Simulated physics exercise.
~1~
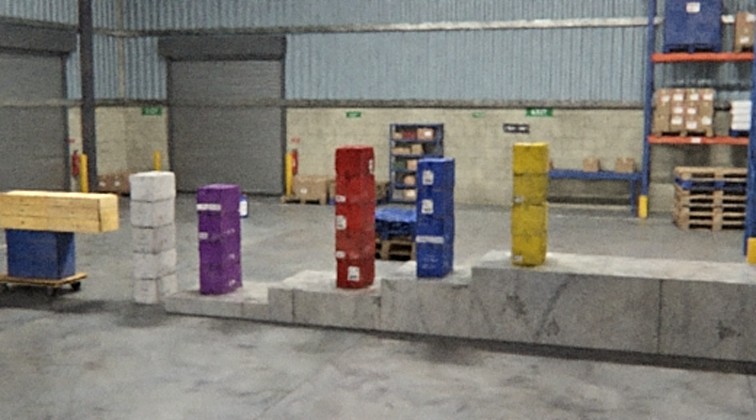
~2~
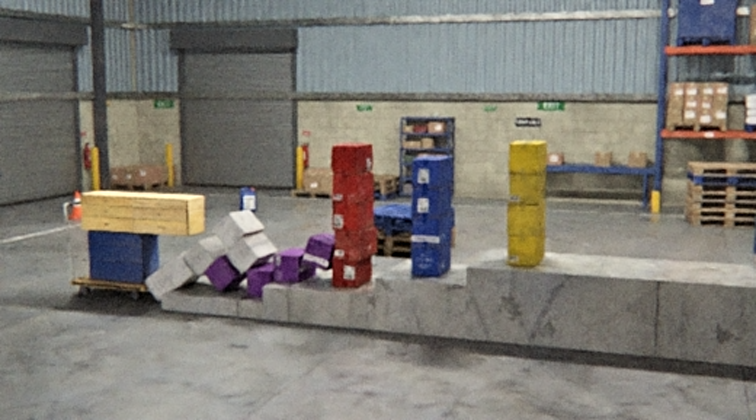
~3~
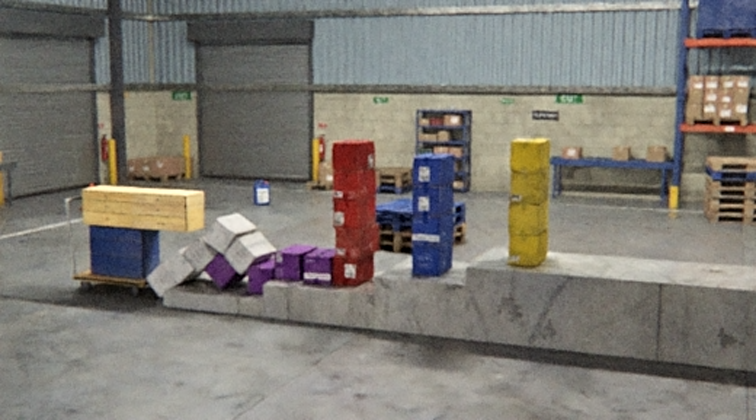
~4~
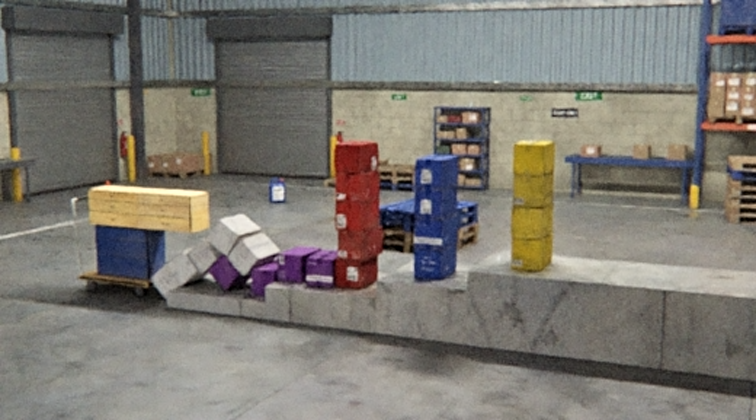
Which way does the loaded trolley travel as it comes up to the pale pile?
The trolley moves to the right, toward the pale pile.
In a warehouse, a loaded trolley topples the pale and purple piles; the others stand.
